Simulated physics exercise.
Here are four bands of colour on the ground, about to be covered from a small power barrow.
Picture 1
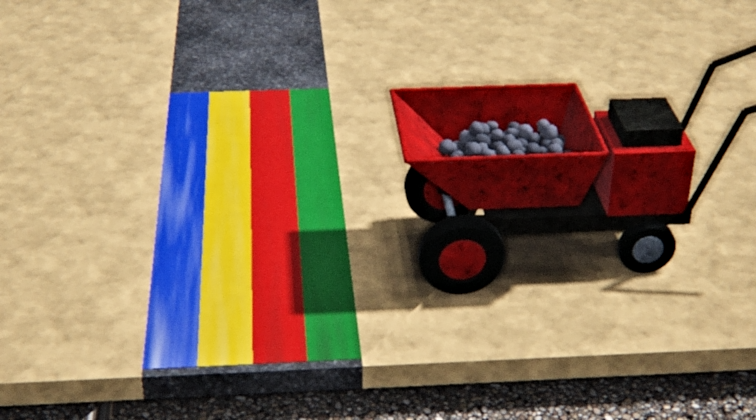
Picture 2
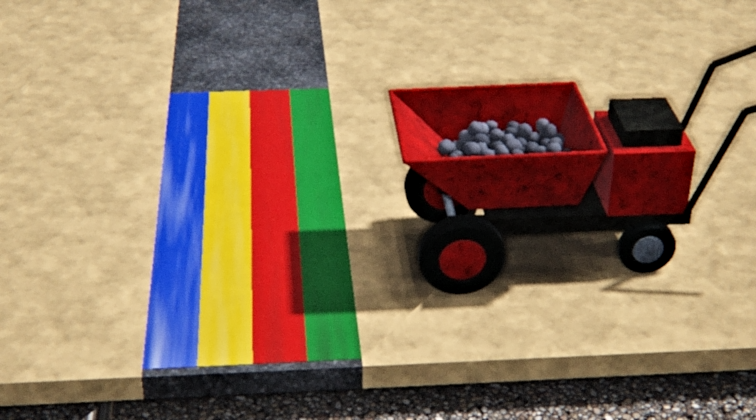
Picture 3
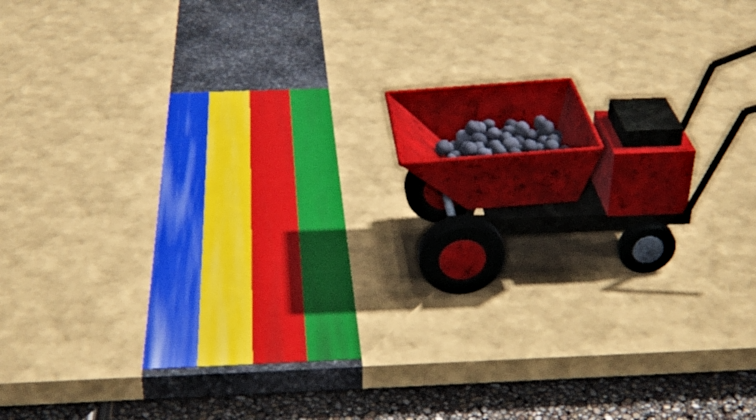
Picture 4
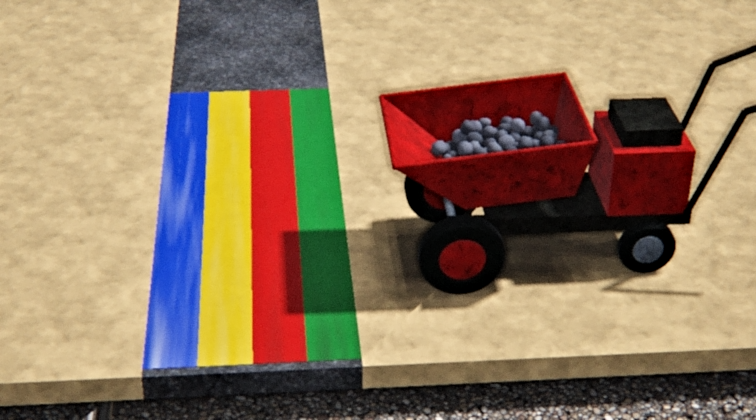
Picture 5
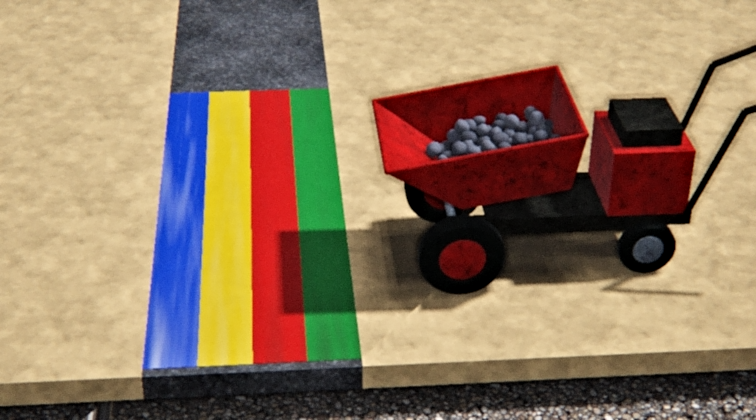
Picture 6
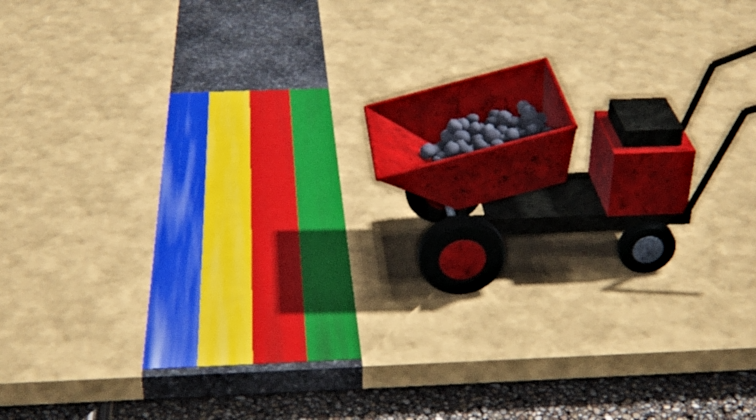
On sandy, pale ground edged by dark gravel, seen from slightly above and to the side, a dark strip crosses from top to bottom. Painted over it are blue, yellow, red and green bands, left to right, and at right stands a red power barrow with black handles, its skip loaded with grey round cobbles. The skip, level at first, slowly tilts forward to the left, its rear rising, while the wheels and the view stay still.
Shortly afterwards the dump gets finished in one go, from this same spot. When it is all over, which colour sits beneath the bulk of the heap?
The bulk sits over the red colour.
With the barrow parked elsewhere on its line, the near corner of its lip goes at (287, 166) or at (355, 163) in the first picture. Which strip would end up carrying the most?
At the first spot the blue strip, at the second the yellow one.
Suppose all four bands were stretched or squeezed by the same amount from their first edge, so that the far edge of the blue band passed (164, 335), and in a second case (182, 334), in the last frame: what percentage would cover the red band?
The first one comes out at 30 percent, while the second comes out at 30 percent.
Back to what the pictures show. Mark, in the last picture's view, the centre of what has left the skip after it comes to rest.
Resting centre, last frame: Roughly (281, 252).
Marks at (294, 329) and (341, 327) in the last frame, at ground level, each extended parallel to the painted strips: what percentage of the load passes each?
The first comes to 40 %, the second to 70 %.
Just after the last frame, skip tipped steeply; every one in the skip.
A moment on, skip tipped right over; roughly two thirds in the skip; roughly a quarter over the green strip; about a tenth over the red strip.
Further on, skip tipped right over; roughly a third in the skip; about a tenth over the green strip; roughly a third over the red strip; about a tenth over the yellow strip; just a few over the blue strip.
When it is over, skip tipped right over; roughly a third in the skip; about a tenth over the green strip; roughly a third over the red strip; about a tenth over the yellow strip; just a few over the blue strip.
